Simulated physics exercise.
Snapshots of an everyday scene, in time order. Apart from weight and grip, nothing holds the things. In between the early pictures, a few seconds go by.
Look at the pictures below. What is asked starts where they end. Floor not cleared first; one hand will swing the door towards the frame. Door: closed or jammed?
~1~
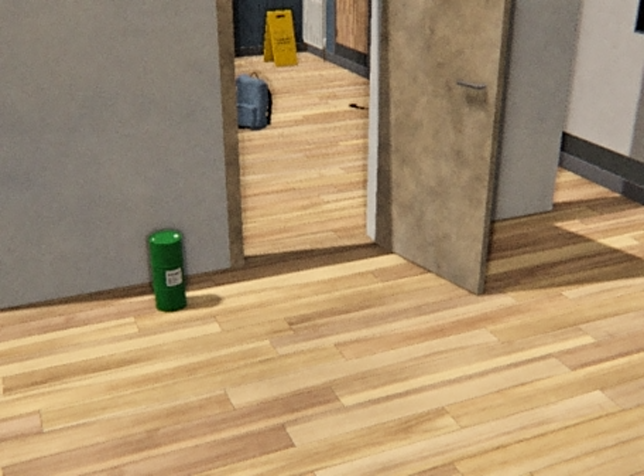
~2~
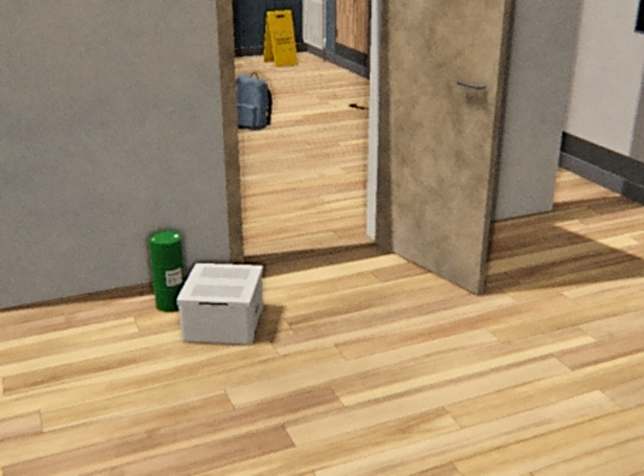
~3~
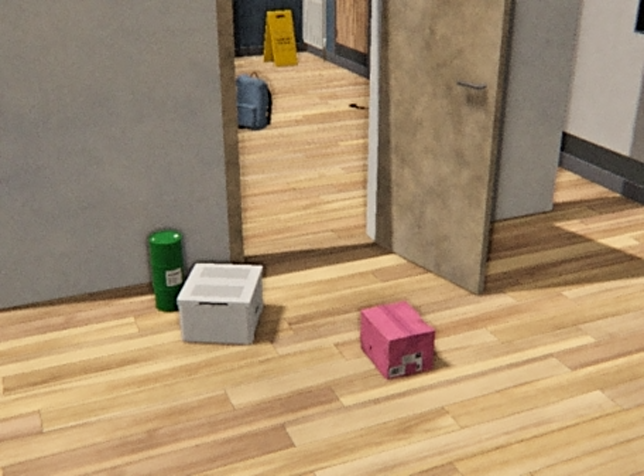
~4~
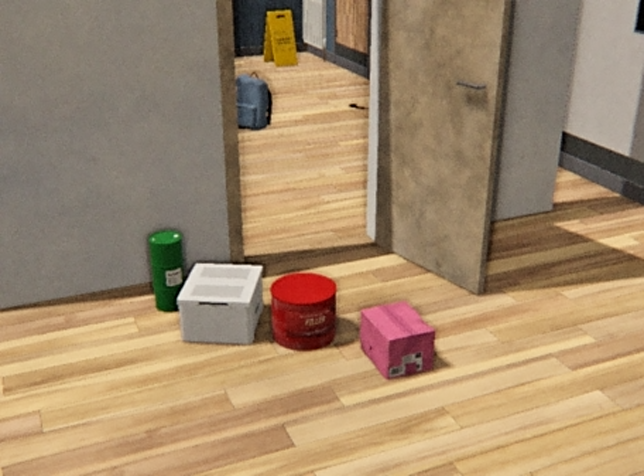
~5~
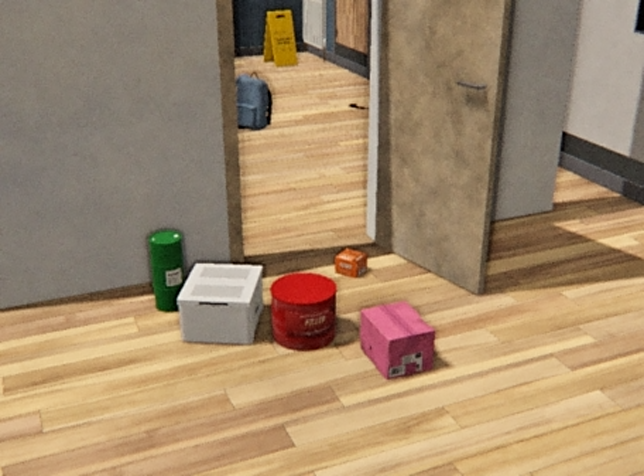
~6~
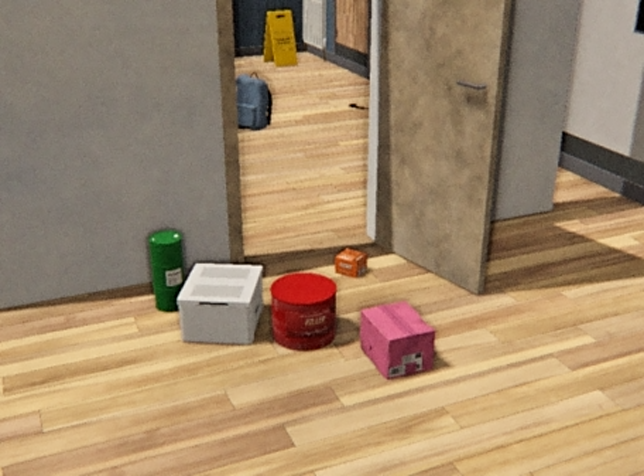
The door is likely to swing home.
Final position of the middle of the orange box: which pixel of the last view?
At about (281, 236).
Then, 0.80 s later than the last frame, open by 56°.
Then, 1.10 s later than the last frame, open by 25°; orange box moved well along near (314, 257).
Then, 1.30 s later than the last frame, open by 5°; orange box moved well along near (293, 247).
When it is over, open by 0°; moved from the start, orange box; the other 4 as before. End places, in pixels of the last picture, orange box near (281, 237).
